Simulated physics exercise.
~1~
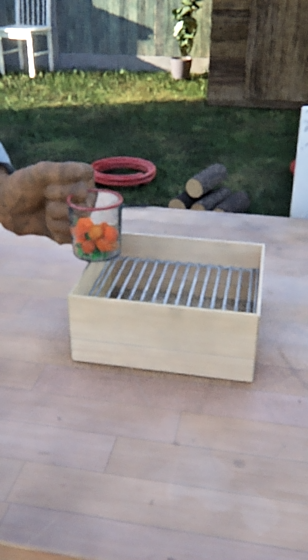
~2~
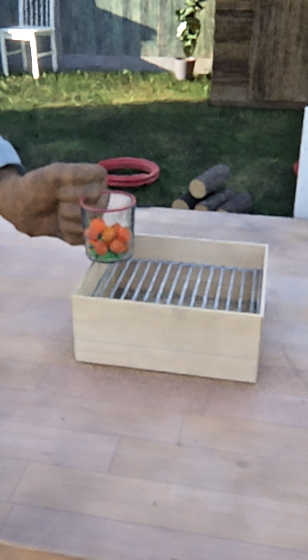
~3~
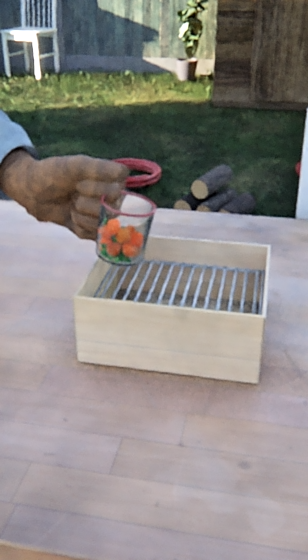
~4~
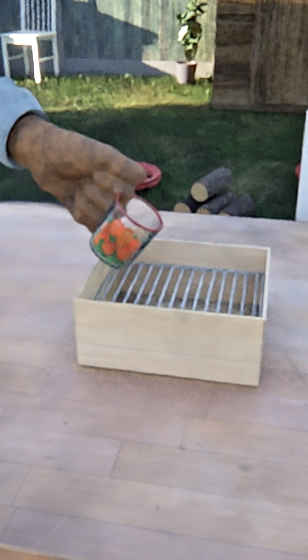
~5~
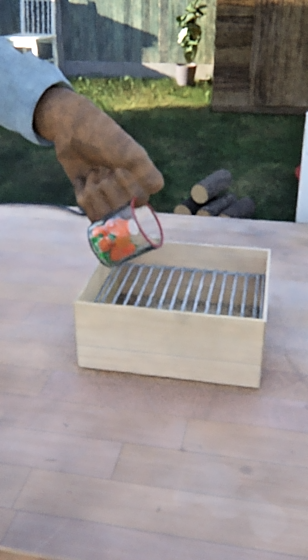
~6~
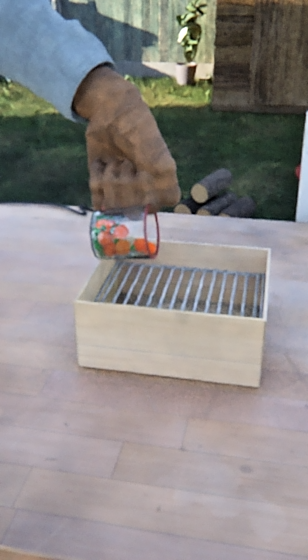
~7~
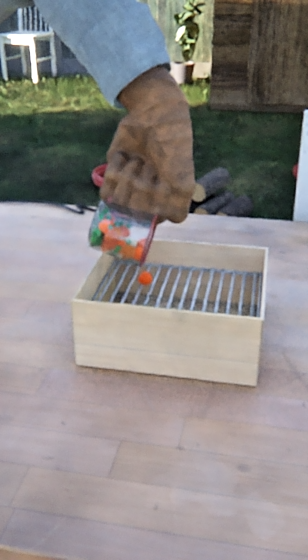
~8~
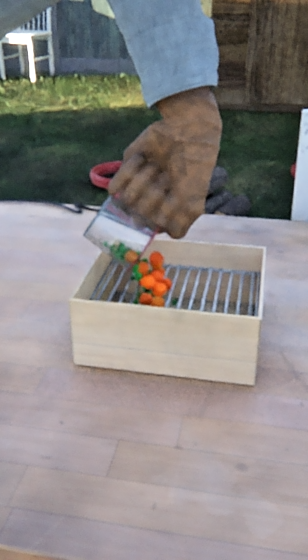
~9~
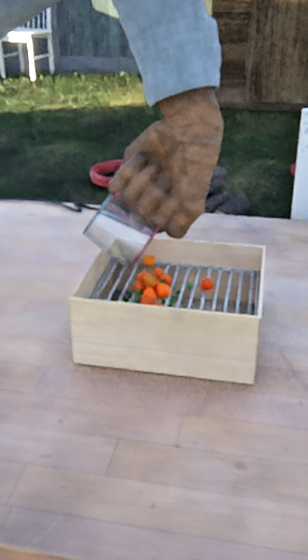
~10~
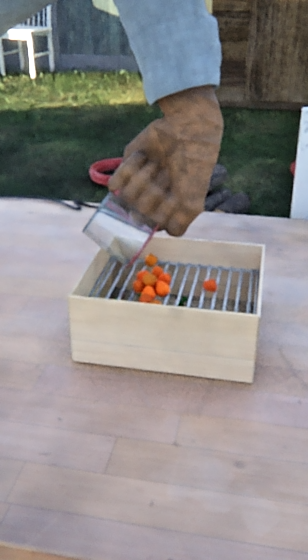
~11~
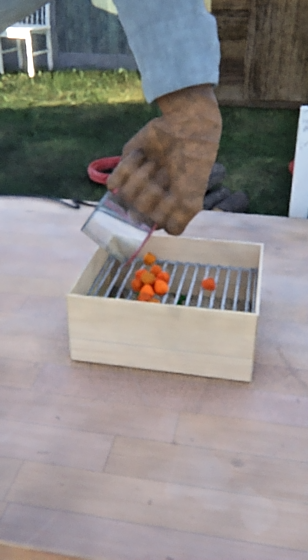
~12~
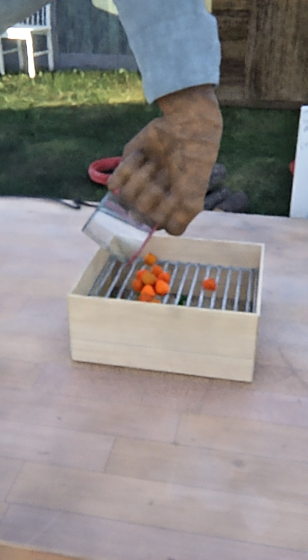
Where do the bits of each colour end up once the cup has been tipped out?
The green bits end up below the rack, inside the box. The orange ones are caught above and stay on the wires.
